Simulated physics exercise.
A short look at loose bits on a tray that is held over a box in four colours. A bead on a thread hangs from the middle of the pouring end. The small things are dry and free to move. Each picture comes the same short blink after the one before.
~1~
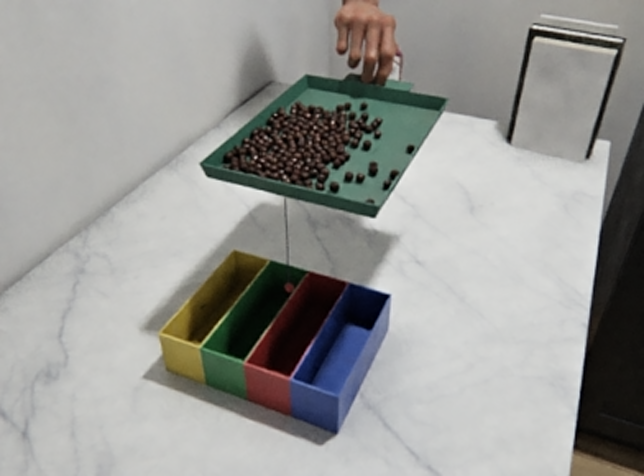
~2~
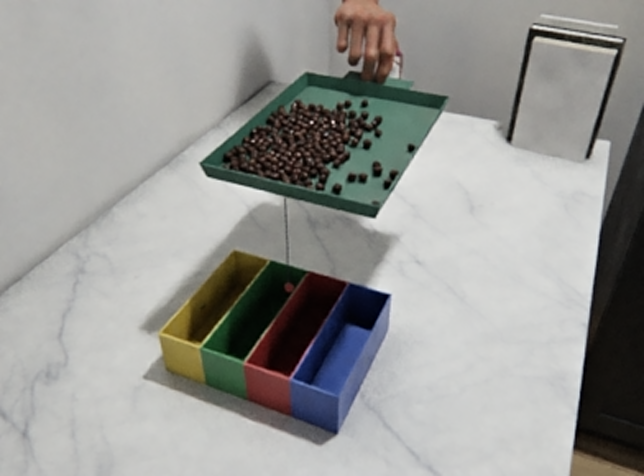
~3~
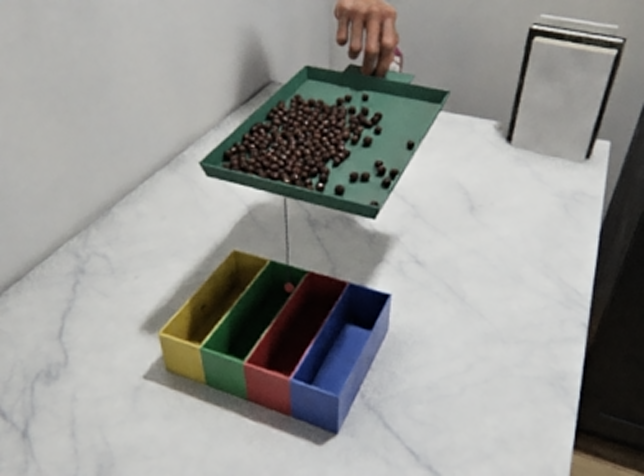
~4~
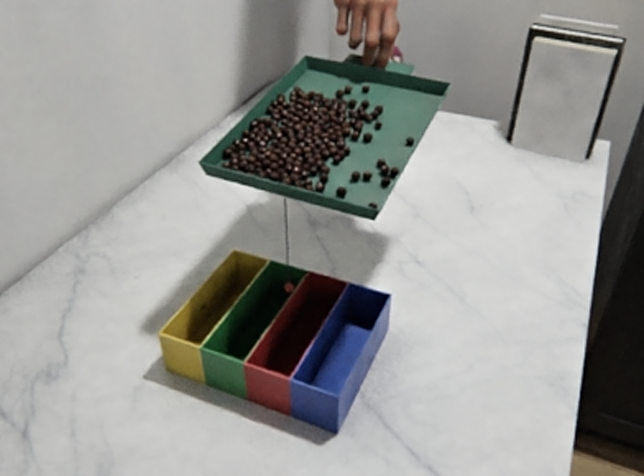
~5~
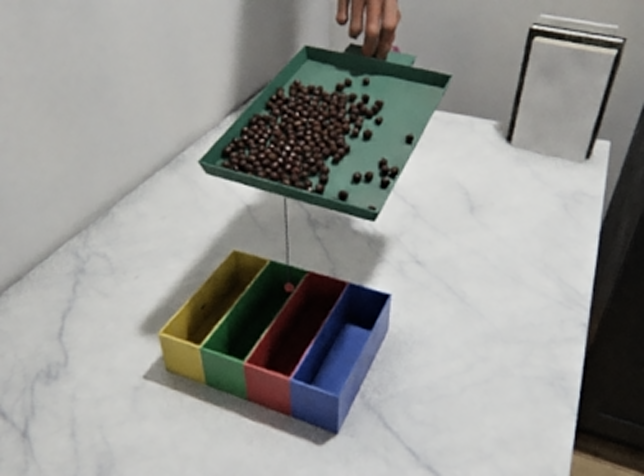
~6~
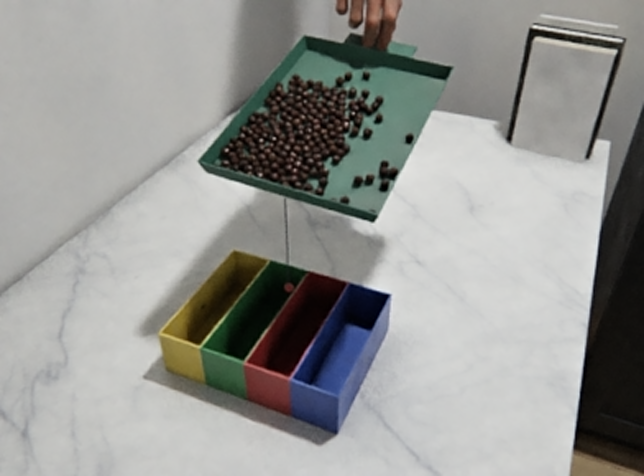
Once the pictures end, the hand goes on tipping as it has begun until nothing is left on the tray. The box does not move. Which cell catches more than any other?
The blue cell gets the most.
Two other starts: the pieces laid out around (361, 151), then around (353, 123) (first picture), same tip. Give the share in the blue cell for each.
First some 50, then 50 per cent.
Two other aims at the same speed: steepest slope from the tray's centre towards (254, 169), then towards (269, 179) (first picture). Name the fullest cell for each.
First the yellow cell, then yellow.
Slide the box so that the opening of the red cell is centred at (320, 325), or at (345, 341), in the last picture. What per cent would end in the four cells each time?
About 90 and 90 per cent.
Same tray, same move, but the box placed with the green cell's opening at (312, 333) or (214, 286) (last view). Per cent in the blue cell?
The first gives 0 %, the second 20 %.
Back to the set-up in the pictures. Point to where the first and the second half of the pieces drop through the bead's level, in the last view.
The first part at (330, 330); the rest at (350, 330).
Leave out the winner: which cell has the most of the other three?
It is the red one.
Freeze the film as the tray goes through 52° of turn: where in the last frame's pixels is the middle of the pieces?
At about (309, 171).
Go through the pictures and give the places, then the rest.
The first frame shows corners of the pouring end at (205, 162) and (376, 202), level; middle of the load at (301, 146), chocolate balls; bead on its thread at (289, 288); yellow cell at (182, 355); green cell at (224, 370); red cell at (268, 386); blue cell at (315, 403).
The second frame shows corners of the pouring end at (205, 162) and (376, 203), level; middle of the load at (301, 145).
The third frame shows corners of the pouring end at (205, 161) and (376, 204), tipped barely, lowest at the right corner; middle of the load at (301, 142).
The fourth frame shows corners of the pouring end at (205, 161) and (375, 206), tipped a little, lowest at the right corner; middle of the load at (301, 139).
The fifth frame shows corners of the pouring end at (204, 160) and (375, 208), tipped a little, lowest at the right corner; middle of the load at (301, 136).
The sixth frame shows corners of the pouring end at (204, 159) and (375, 210), tipped a little, lowest at the right corner; middle of the load at (300, 135), most on the move; yellow cell at (182, 355); green cell at (224, 370); red cell at (268, 386); blue cell at (315, 403).
Soon after the last picture, tray tipped steeply; nearly all on the tray; a stray few in the blue cell; a stray few falling or outside the box.
A little later, tray tipped right over; a small part on the tray; about a third in the blue cell; about a quarter in the red cell; a small part in the green cell; a stray few in the yellow cell; about a quarter falling or outside the box.
Later still, tray tipped past a quarter turn; about half in the blue cell; about a quarter in the red cell; a small part in the green cell; a stray few in the yellow cell; about a quarter falling or outside the box.
At rest, tray tipped past a quarter turn; about half in the blue cell; about a quarter in the red cell; a small part in the green cell; a stray few in the yellow cell; about a quarter outside the box.
